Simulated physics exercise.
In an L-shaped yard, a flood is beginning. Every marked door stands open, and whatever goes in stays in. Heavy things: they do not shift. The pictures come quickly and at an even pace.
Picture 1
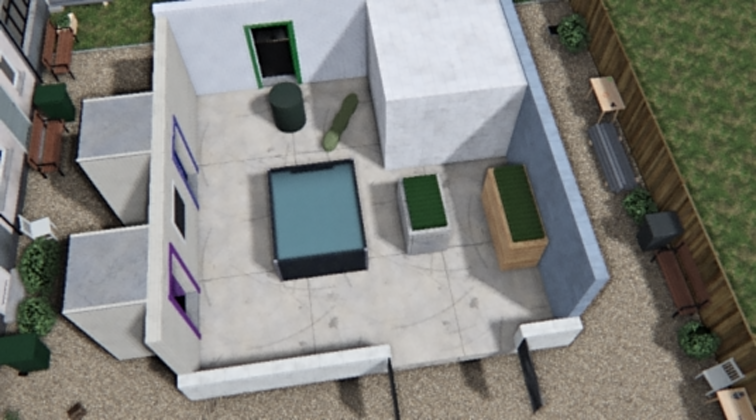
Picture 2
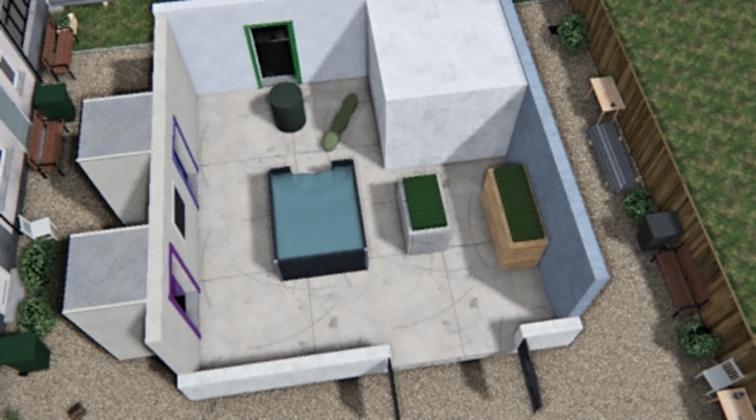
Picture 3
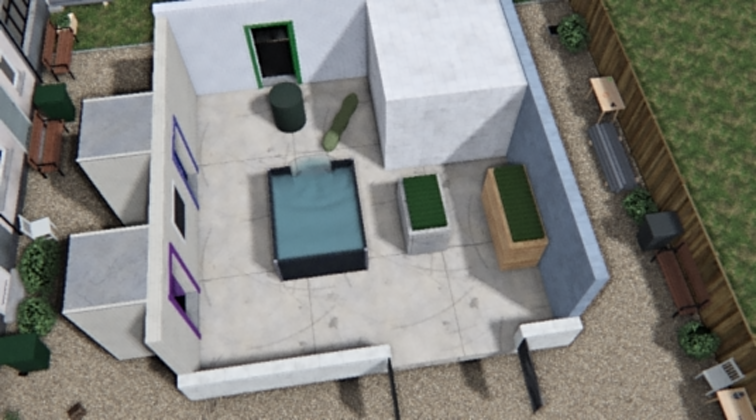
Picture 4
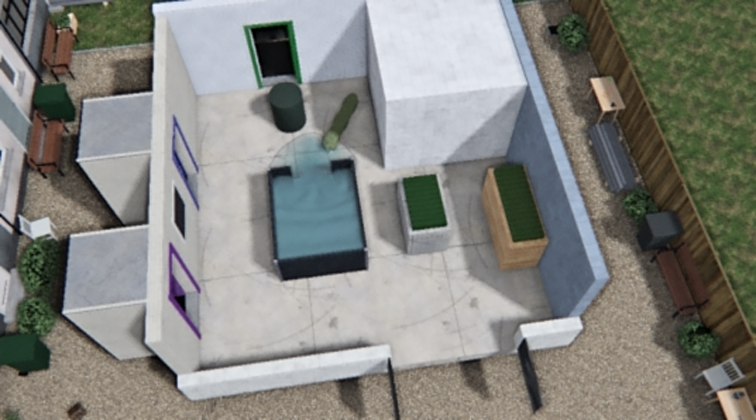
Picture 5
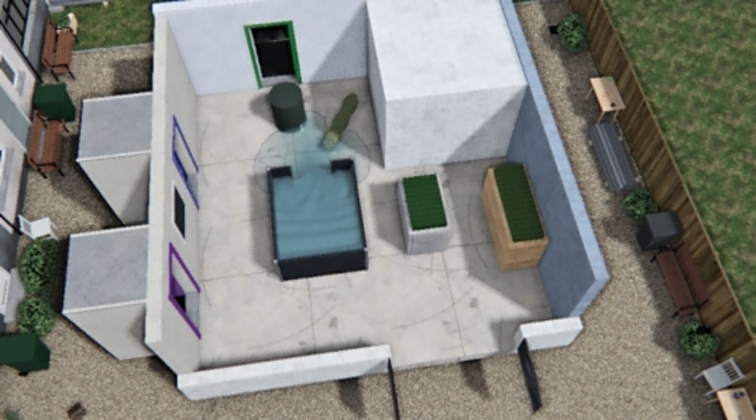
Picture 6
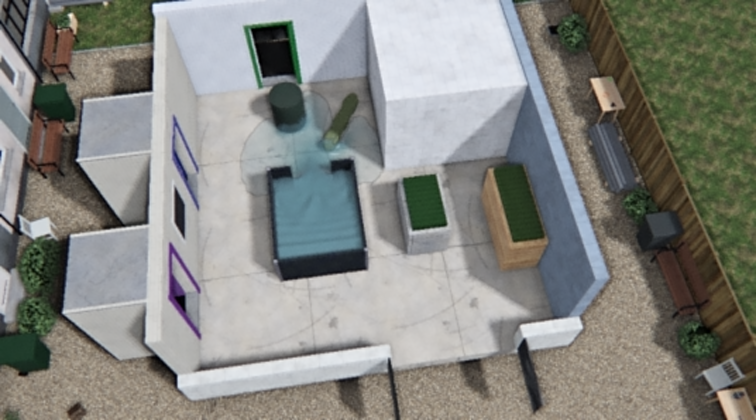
Water poured out through a gap in the far side of a dark, open tank in a walled yard, then spread across the pale floor around a dark green barrel and a green, log-shaped object.
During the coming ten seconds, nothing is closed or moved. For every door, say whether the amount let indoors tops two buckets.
In order: The green door exceeds two buckets; the blue door exceeds two buckets; the purple door never exceeds two buckets.
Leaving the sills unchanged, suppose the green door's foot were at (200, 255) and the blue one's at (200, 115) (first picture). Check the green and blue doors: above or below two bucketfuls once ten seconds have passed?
Green: Below; blue: Above.
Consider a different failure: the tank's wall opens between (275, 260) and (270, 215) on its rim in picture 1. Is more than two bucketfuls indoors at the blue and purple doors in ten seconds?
I'd say the blue door gets more, but the purple door gets more.
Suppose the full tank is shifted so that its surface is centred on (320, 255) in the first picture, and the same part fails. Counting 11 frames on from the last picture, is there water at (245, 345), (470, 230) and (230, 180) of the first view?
The three spots read left dry, left dry, swamped.
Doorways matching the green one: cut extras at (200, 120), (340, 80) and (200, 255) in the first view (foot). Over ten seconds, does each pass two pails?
First tops the limit, then tops the limit, then falls short.
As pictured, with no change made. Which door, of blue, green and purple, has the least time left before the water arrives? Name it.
I say the green one.
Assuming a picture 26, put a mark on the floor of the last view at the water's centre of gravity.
I'd say around (300, 163).
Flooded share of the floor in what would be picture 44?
It works out to about 70 in a hundred.
A moment on, water covers 25 % of the floor; the green door wet at the sill, nothing in, the blue door not reached, the purple door not reached.
Next, water covers 30 % of the floor; the green door wet at the sill, nothing in, the blue door wet at the sill, nothing in, the purple door not reached.
Then, water covers 40 % of the floor; the green door under two buckets in, the blue door wet at the sill, nothing in, the purple door not reached.
Later, water covers 70 % of the floor; the green door over two buckets in, the blue door over two buckets in, the purple door wet at the sill, nothing in.
In the end, water covers 85 % of the floor; the green door far over two buckets in, the blue door far over two buckets in, the purple door wet at the sill, nothing in.
